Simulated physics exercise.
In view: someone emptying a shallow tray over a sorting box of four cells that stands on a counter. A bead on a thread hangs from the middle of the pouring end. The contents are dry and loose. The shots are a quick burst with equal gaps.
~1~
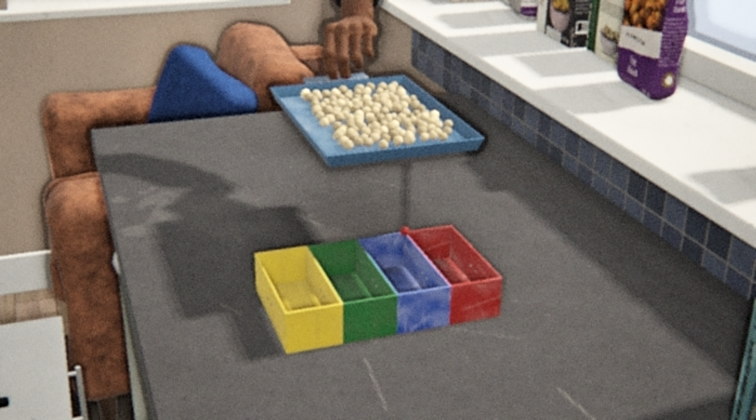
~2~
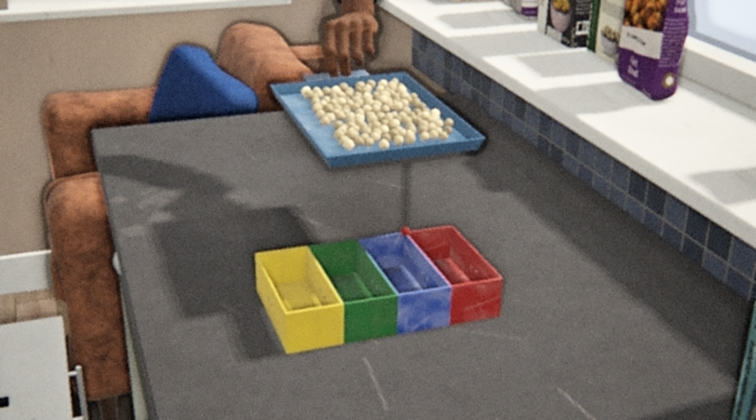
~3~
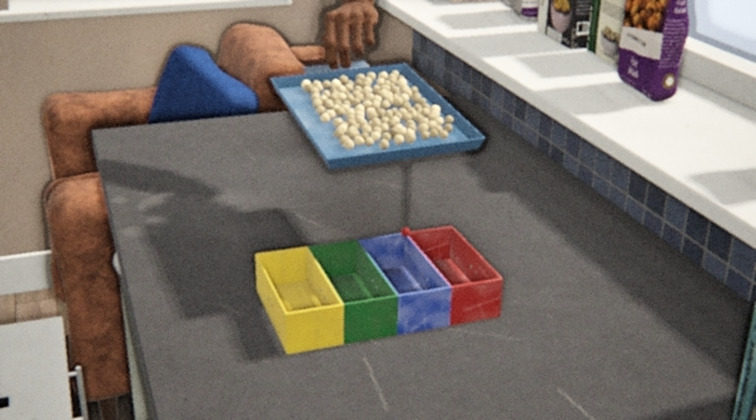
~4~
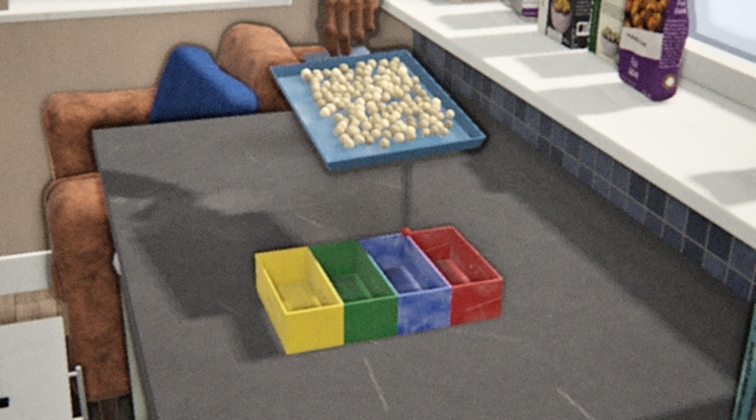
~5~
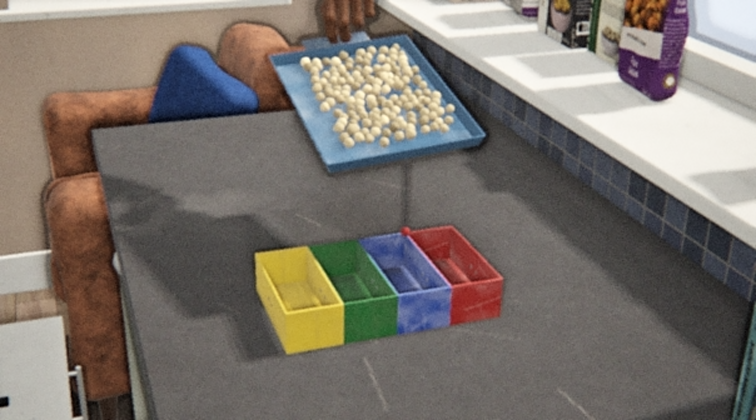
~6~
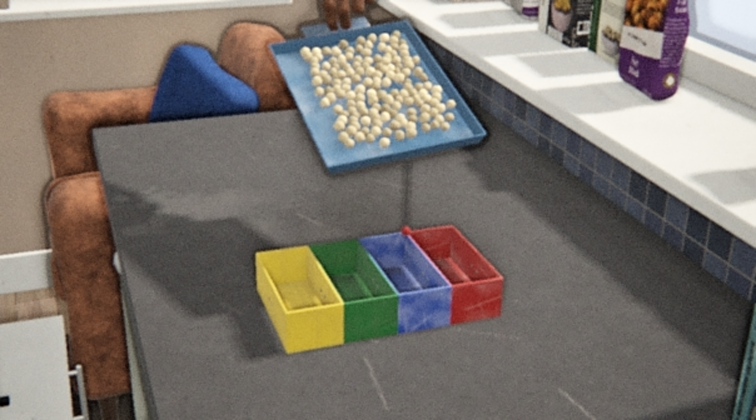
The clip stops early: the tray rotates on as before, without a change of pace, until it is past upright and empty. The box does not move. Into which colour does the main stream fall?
The green one ends fullest.
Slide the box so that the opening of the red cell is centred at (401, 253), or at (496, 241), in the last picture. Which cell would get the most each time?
In turn: The cell in blue; yellow.
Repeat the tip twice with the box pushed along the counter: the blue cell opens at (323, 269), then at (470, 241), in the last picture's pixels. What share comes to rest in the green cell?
In turn 0 and 10 in a hundred.
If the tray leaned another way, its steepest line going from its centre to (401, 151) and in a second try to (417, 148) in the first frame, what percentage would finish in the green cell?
In turn 20 and 0 in a hundred.
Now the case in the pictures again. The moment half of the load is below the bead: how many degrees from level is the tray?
Near 85 degrees.
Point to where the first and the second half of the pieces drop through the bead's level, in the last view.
First near (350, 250), later near (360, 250).
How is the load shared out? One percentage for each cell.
In per cent, yellow cell 10, green cell 60, blue cell 30 and red cell 0.
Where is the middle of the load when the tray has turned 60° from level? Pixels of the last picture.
Near (368, 148).
Shortly afterwards, tray tipped steeply; the bulk on the tray; a little in the green cell; only a few in the yellow cell; only a few in the blue cell; a little falling or outside the box.
Next, tray tipped right over; a little on the tray; near half in the green cell; near a quarter in the blue cell; a little in the yellow cell; only a few in the red cell; a little falling or outside the box.
Some moments later, tray tipped past a quarter turn; near half in the green cell; near a quarter in the blue cell; a little in the yellow cell; only a few in the red cell; only a few falling or outside the box.
In the end, tray tipped past a quarter turn; near half in the green cell; near a quarter in the blue cell; a little in the yellow cell; only a few in the red cell; only a few outside the box.
